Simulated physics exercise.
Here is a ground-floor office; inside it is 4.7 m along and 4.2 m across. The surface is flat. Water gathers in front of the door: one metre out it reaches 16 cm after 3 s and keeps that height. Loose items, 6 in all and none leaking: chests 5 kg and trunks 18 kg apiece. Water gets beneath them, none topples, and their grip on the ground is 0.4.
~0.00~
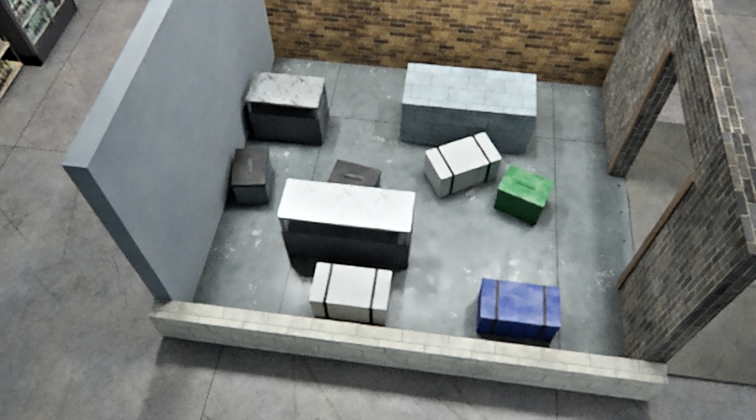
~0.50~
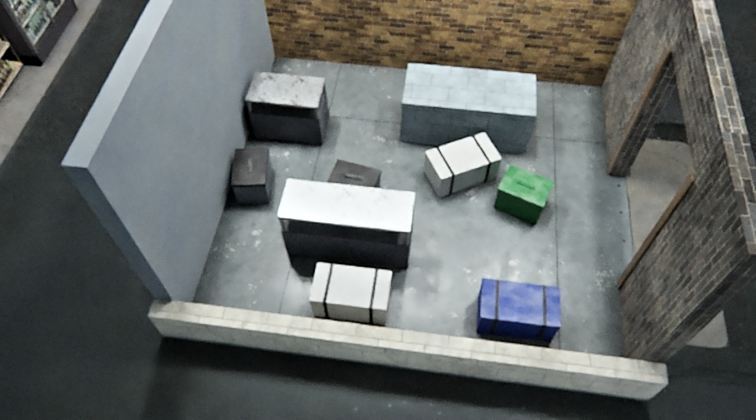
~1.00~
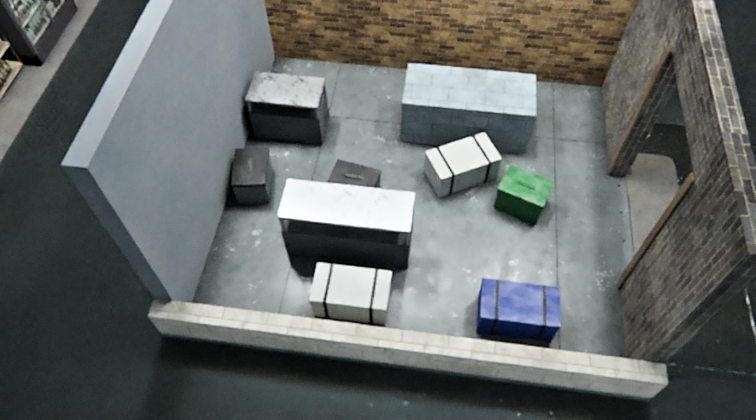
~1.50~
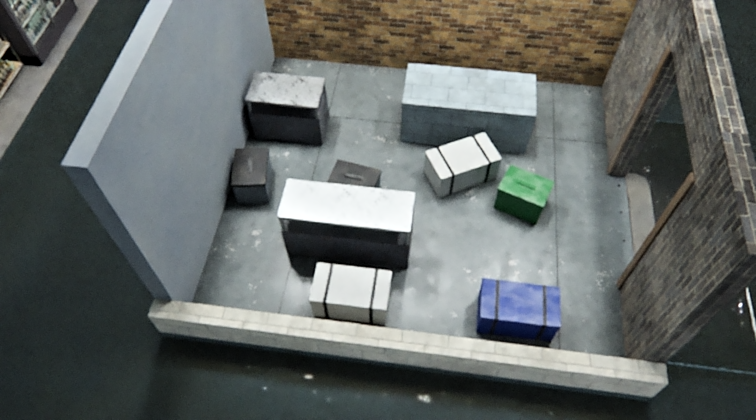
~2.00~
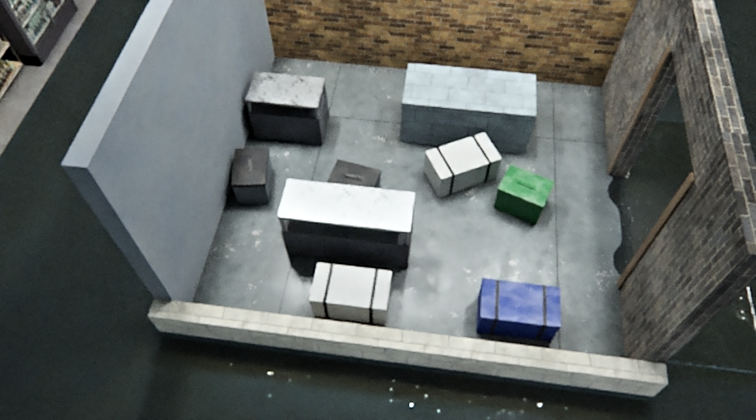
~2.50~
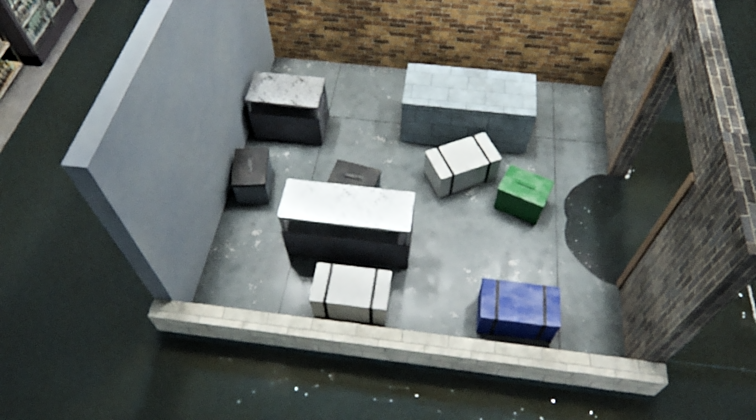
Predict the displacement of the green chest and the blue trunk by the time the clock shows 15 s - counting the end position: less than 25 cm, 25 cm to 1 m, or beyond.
The green chest gets carried off, the blue trunk is nudged along.
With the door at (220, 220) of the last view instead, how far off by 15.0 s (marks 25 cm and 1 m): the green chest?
Then the green chest ends far away.
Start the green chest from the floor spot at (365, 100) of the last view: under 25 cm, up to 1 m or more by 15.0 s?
It is nudged along.
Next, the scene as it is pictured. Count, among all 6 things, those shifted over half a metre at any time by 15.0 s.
5 of them.
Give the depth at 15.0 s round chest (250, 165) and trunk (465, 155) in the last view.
Roughly 13 and 8 cm.
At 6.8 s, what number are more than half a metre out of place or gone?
By then 3.
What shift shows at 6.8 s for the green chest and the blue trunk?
Roughly 120 and 0 cm by then.
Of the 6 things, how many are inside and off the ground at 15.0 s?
At that moment 6.
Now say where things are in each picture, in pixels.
In the first frame, the green chest at (527, 185) rests on the ground; the blue trunk at (521, 302), on the bottom; water covers 0.0 m2; 0 of 6 have shifted.
In the second frame, the green chest at (527, 185), on the bottom; the blue trunk at (521, 302) rests on the ground; 0.0 m2 under water; 0 of 6 have shifted.
In the third frame, the green chest at (527, 185), on the bottom; the blue trunk at (521, 302), on the bottom; 0.0 m2 under water; 0 of 6 have shifted.
In the fourth frame, the green chest at (527, 185), on the bottom; the blue trunk at (521, 302), on the bottom; 0.0 m2 under water; 0 of 6 have shifted.
In the fifth frame, the green chest at (527, 185), on the bottom; the blue trunk at (521, 302) rests on the ground; water covers 0.0 m2; 0 of 6 have shifted.
In the sixth frame, the green chest at (527, 185) rests on the ground; the blue trunk at (521, 302) rests on the ground; water covers 0.7 m2; 0 of 6 have shifted.
After 3.5 s the green chest is near (501, 182), 0.3 m from its start, aground; the blue trunk is near (521, 302), 0.0 m from its start, aground; 0 afloat.
After 6.8 s the green chest is near (432, 207), 1.2 m from its start, afloat; the blue trunk is near (521, 304), 0.0 m from its start, aground; 2 afloat.
After 11.0 s the green chest is near (320, 171), 2.4 m from its start, afloat; the blue trunk is near (560, 326), 0.4 m from its start, aground; 5 afloat.
After 15.0 s the green chest is near (348, 177), 2.1 m from its start, afloat; the blue trunk is near (588, 295), 0.7 m from its start, afloat; 6 afloat.
